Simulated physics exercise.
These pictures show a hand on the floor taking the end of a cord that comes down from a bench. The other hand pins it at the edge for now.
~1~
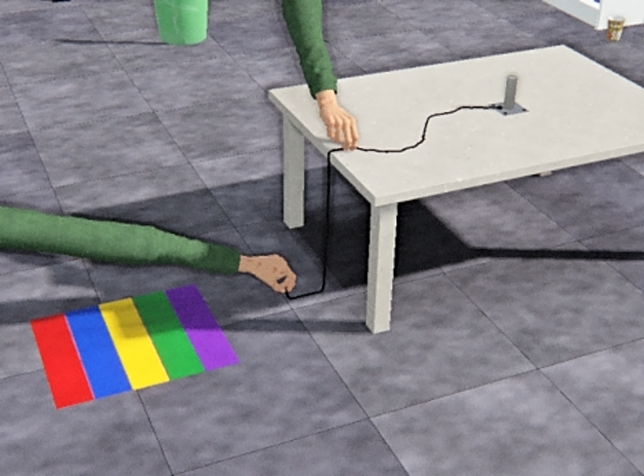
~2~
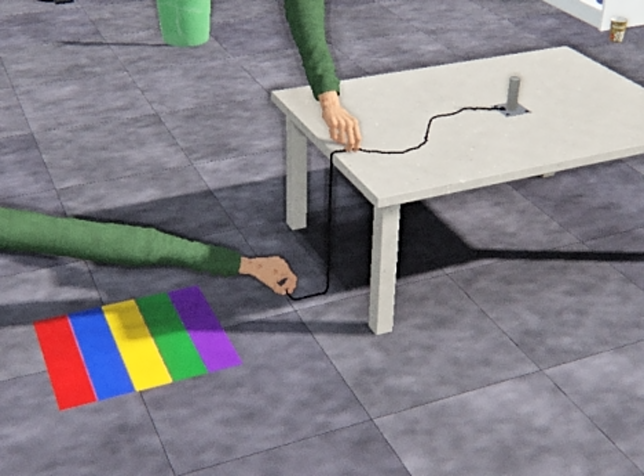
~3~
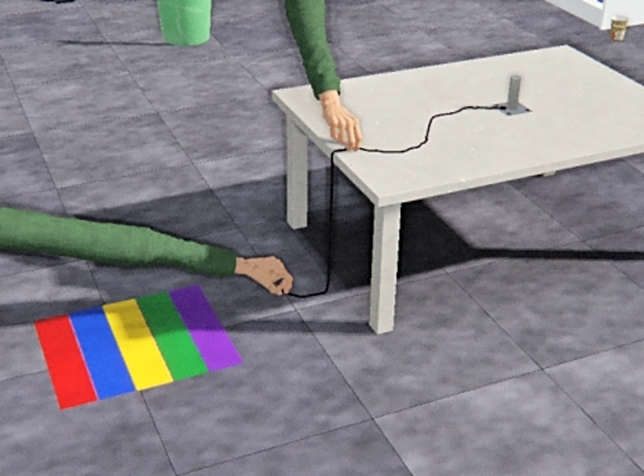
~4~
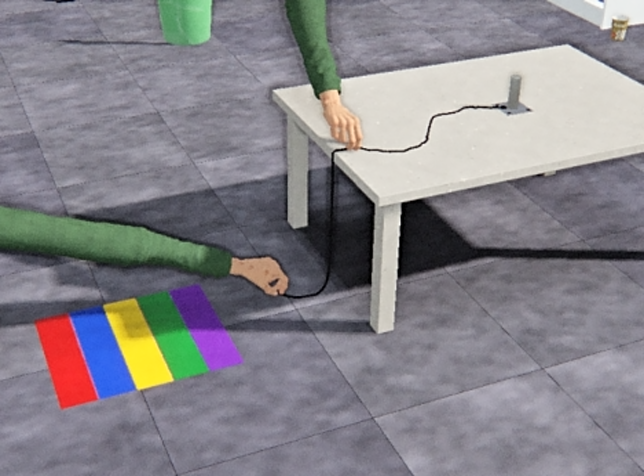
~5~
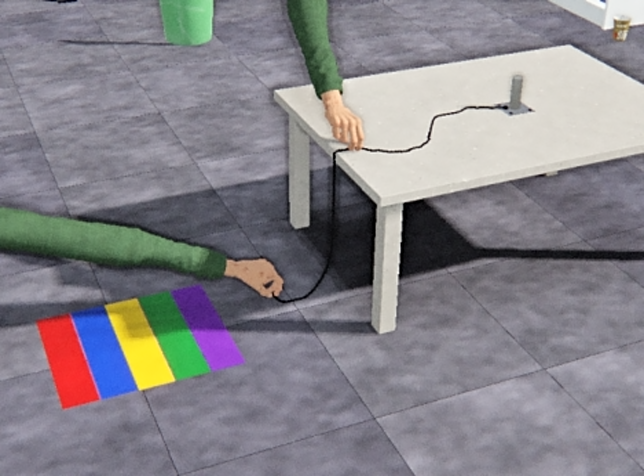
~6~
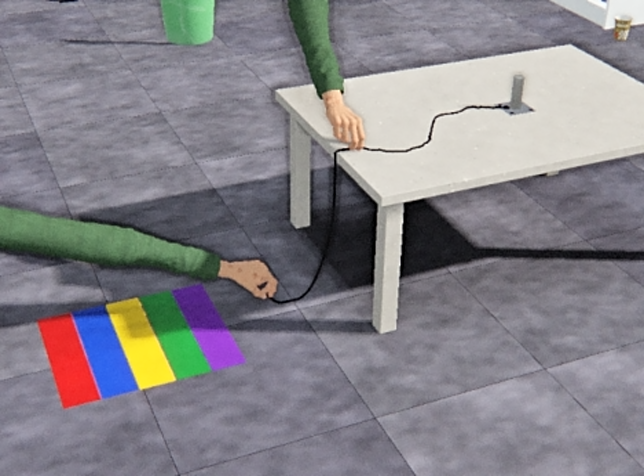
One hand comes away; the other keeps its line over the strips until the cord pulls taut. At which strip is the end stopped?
The end stops over the yellow strip.
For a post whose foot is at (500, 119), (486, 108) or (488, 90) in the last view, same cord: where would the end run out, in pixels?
In that order: (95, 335), (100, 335) and (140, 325).
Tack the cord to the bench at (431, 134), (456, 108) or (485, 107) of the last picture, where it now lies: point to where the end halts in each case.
Near (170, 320), (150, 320) and (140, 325).
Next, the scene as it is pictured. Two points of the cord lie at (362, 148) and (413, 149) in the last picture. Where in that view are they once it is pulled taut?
Near (322, 168) and (367, 144).
A little later, end near (186, 314); over green.
Next, end near (153, 321); over green.
When it is tight, end near (134, 326); over yellow. It gets as far as the yellow strip.
